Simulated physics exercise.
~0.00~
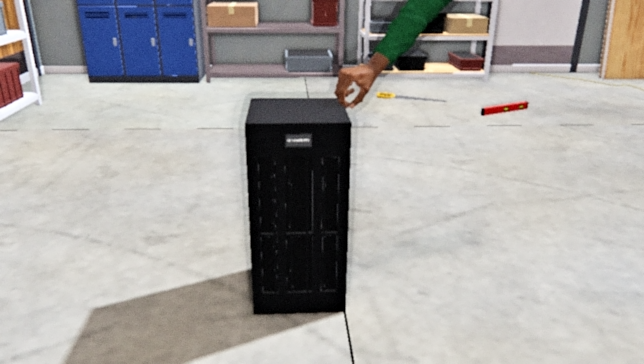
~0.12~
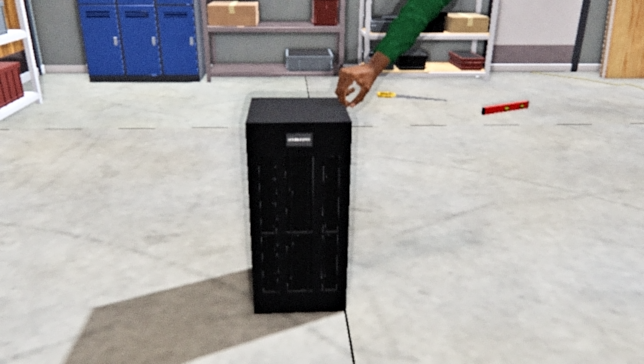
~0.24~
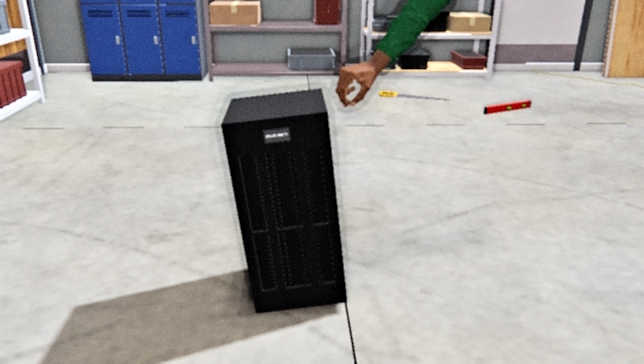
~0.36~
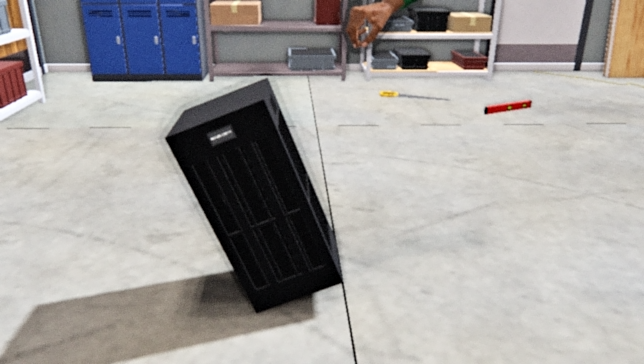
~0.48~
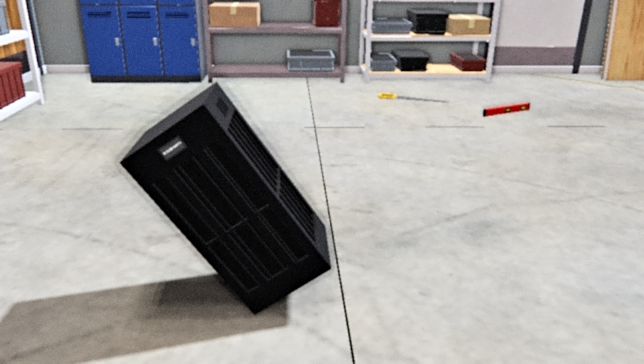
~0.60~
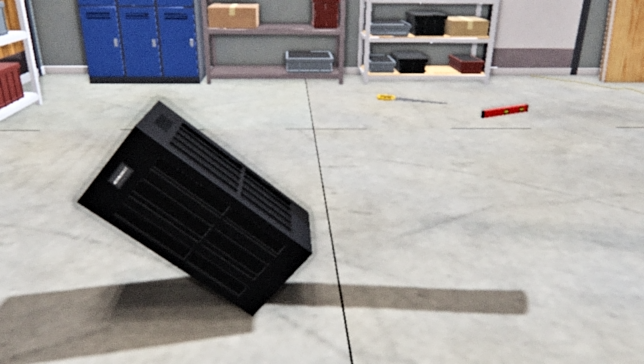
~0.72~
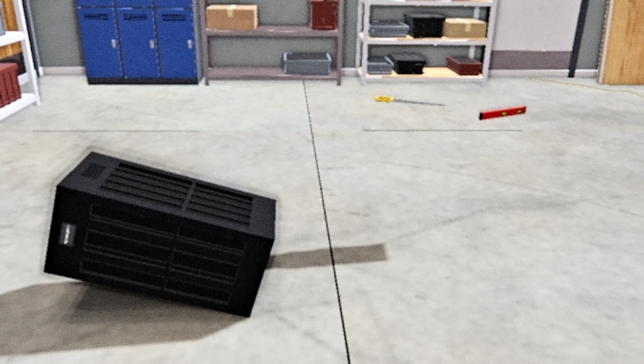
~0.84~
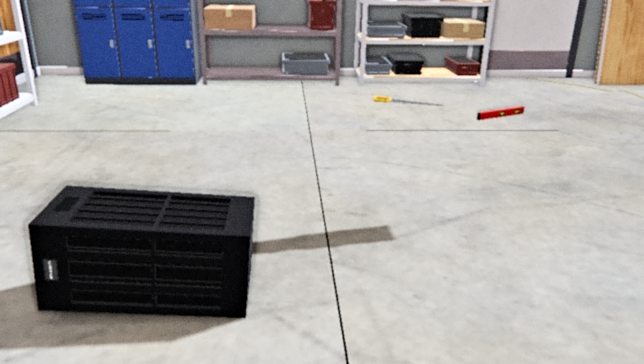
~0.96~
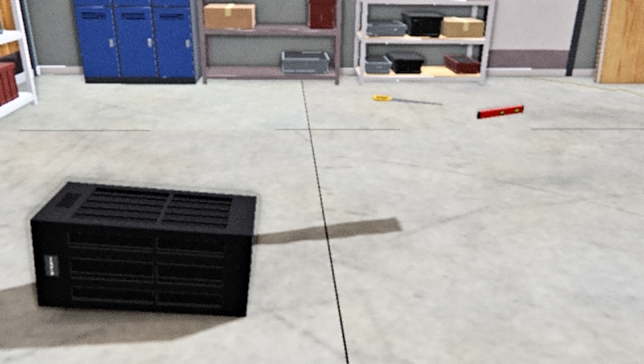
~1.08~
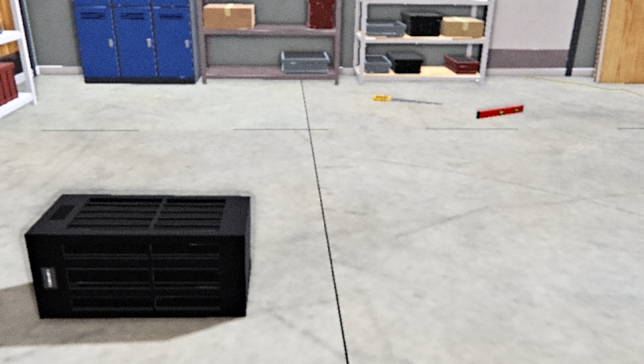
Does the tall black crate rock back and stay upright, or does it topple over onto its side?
It topples over to the left and ends up lying on its side on the floor.
